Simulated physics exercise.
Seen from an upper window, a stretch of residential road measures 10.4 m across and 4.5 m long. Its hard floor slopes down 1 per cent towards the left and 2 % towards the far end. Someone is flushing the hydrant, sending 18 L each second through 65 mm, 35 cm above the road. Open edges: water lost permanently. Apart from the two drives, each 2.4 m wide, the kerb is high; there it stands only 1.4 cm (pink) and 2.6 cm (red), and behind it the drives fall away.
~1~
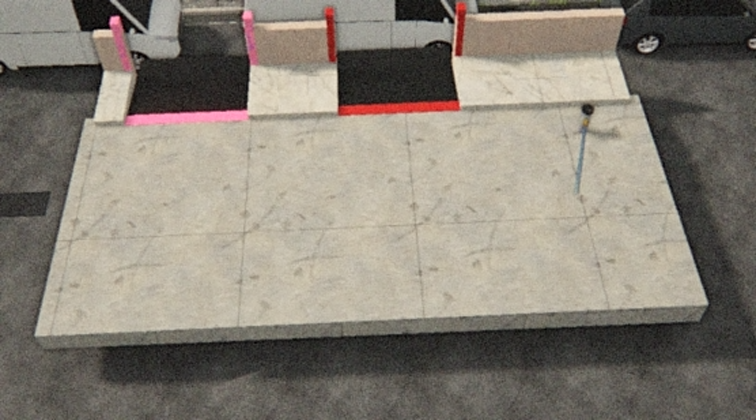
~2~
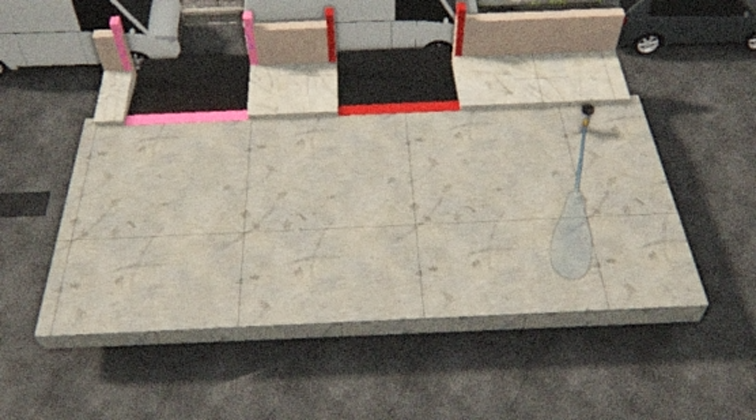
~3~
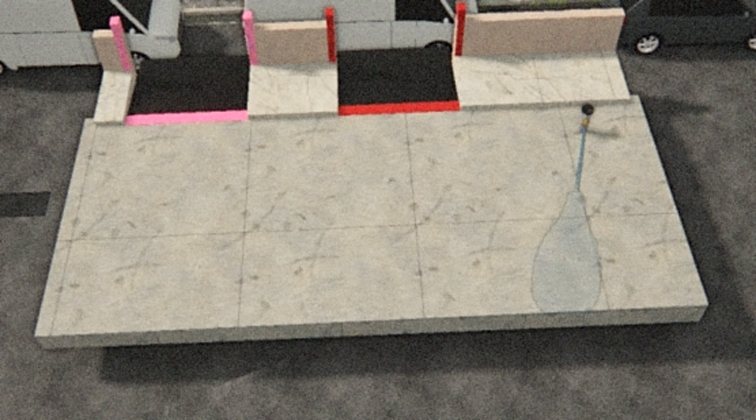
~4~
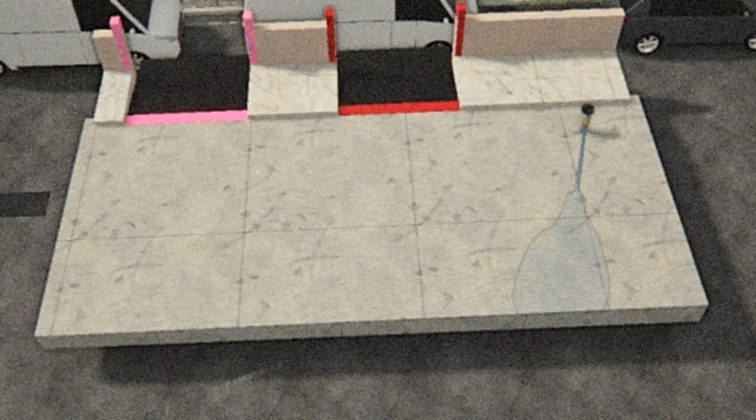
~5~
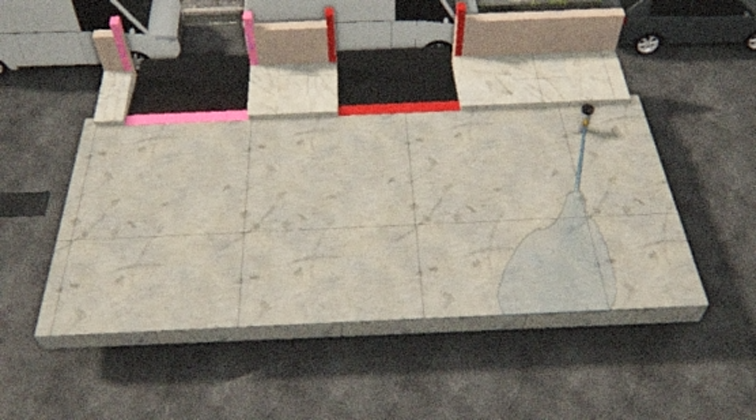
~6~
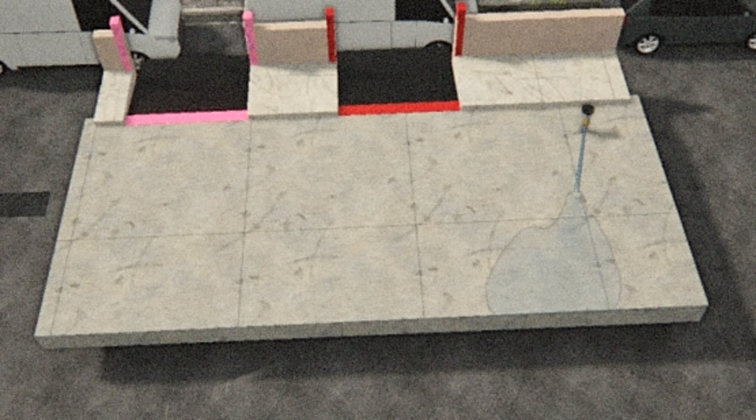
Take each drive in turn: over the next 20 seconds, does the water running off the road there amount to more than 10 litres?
In order: At the pink driveway the total remains beneath the mark, at the red driveway the total remains beneath the mark.
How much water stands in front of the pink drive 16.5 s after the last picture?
Roughly 0.0 centimetres.
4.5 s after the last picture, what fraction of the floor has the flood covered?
Something like 10 percent is wet.
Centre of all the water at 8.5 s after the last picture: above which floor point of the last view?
Close to (530, 244) in the last picture.
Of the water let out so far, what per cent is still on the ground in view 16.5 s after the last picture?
I'd say roughly 22 in a hundred, give or take.
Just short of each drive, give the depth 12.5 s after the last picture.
Depths in centimetres: Pink 0.0, red 0.0.
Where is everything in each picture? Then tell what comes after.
The jet has just started at (584, 134); the ground is still dry, in the first picture.
From the spout at (584, 134) the water has spread over 0.9 m2; its tip is at (568, 277), and it is 1.4 cm deep on average, in the second picture.
From the spout at (584, 134) the water has spread over 1.9 m2; its tip is at (546, 312), and it is 1.2 cm deep on average, in the third picture.
From the spout at (584, 134) the water has spread over 2.3 m2; its tip is at (520, 313), and it is 1.1 cm deep on average, in the fourth picture.
The jet leaves at (584, 134); the sheet reaches (506, 314), 4.4 m away, and wets 2.6 m2, in the fifth picture.
From the spout at (584, 134) the water has spread over 3.0 m2; its tip is at (498, 314), and it is 0.9 cm deep on average, in the sixth picture.
Then, 1.5 s after the last picture water covers 5 % of the floor and is deepest (2 cm) near (574, 212); pink driveway not reached, red driveway not reached.
Then, 4.5 s after the last picture water covers 10 % of the floor and is deepest (2 cm) near (574, 212); pink driveway not reached, red driveway not reached.
Then, 8.5 s after the last picture water covers 10 % of the floor and is deepest (2 cm) near (574, 212); pink driveway not reached, red driveway not reached.
Then, 12.5 s after the last picture water covers 10 % of the floor and is deepest (2 cm) near (574, 212); pink driveway not reached, red driveway not reached.
Then, 16.5 s after the last picture water covers 10 % of the floor and is deepest (2 cm) near (574, 212); pink driveway not reached, red driveway 0.41 cm at the lowered kerb, 0 L in.
